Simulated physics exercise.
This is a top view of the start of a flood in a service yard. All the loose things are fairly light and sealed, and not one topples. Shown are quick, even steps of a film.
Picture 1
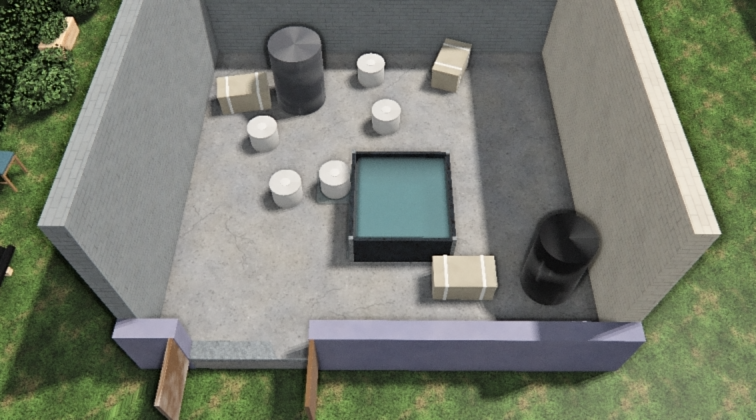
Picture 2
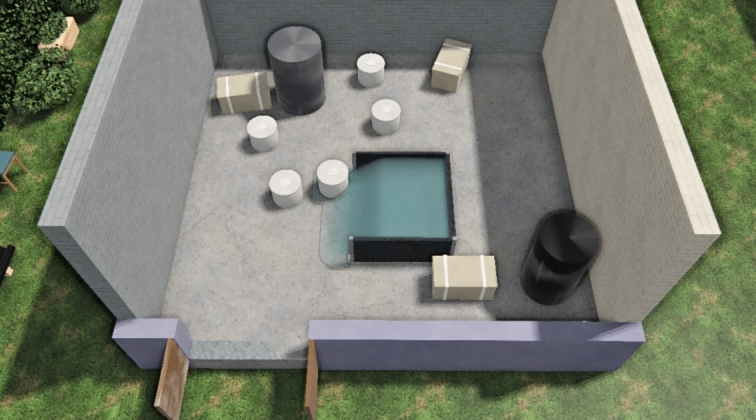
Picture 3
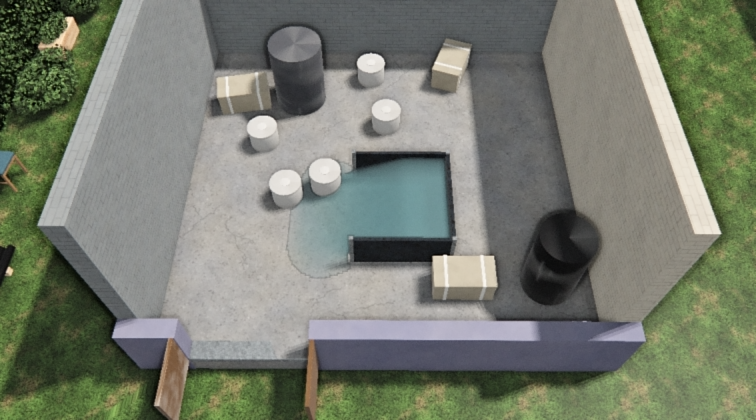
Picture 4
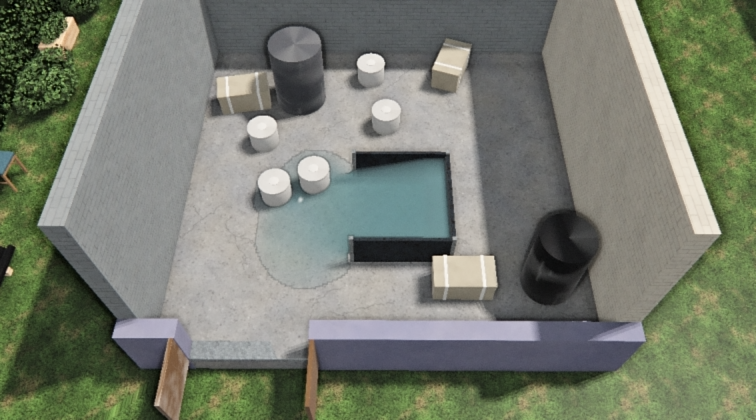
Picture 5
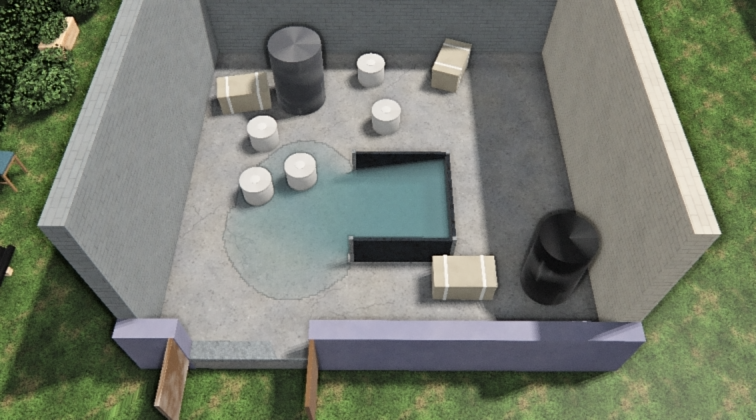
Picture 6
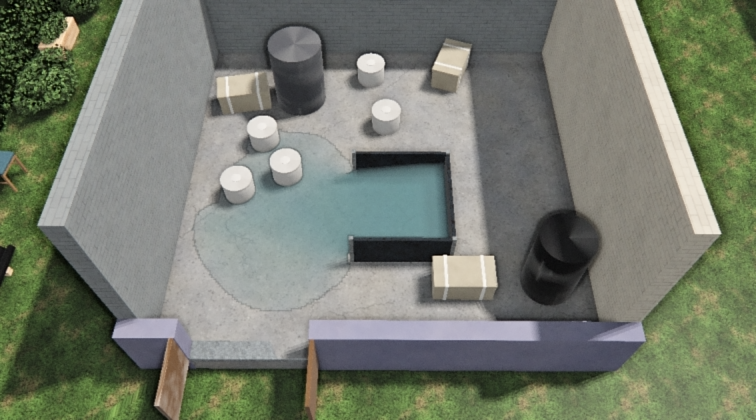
In this clip, water spreads leftward across a walled yard's floor from the open left side of a dark-walled pool, and a nearby white tub shifts left, followed by a second one, while the other objects stay put.
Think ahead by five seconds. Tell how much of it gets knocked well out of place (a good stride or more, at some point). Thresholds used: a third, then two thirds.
My call: A third to two thirds.
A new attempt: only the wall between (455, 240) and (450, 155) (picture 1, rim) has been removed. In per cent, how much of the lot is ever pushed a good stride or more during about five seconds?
About 10 per cent.
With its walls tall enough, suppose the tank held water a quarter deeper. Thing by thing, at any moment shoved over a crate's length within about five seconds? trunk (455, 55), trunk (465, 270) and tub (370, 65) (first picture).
First: Falls short; second: Falls short; third: Falls short.
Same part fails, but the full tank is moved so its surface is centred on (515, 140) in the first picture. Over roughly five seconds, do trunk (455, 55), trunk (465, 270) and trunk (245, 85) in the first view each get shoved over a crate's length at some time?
As listed: Less than that, no, less than that.
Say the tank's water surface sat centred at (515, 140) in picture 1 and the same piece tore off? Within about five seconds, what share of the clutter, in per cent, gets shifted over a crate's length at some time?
Some 50 per cent.
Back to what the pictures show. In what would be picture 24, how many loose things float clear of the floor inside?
The count comes to 3.
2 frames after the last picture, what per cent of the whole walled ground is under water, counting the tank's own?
Near 30 %.
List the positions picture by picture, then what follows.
A tub at (335, 173), on the bottom; a tub at (285, 182), on the bottom; 0 of 8 have shifted, in the first picture.
A tub at (333, 172), on the bottom; a tub at (285, 182) rests on the ground; 0 of 8 have shifted, in the second picture.
A tub at (325, 171), on the bottom, close to its start; a tub at (285, 182) rests on the ground; 1 of 8 have shifted, in the third picture.
A tub at (313, 168), afloat, a stride from its start; a tub at (274, 181) rests on the ground, close to its start; 2 of 8 have shifted, in the fourth picture.
A tub at (300, 165), afloat, a stride from its start; a tub at (255, 179) rests on the ground, a stride from its start; 2 of 8 have shifted, in the fifth picture.
A tub at (285, 160) floats, a stride from its start; a tub at (236, 178) rests on the ground, a stride from its start; 2 of 8 have shifted, in the sixth picture.
A moment on, 2 of 8 are well off their spots; 2 afloat.
Next, 3 of 8 are well off their spots; 3 afloat.
Later, 3 of 8 are well off their spots; 3 afloat.
In the end, 4 of 8 are well off their spots, and 4 have been at some point; 2 afloat.
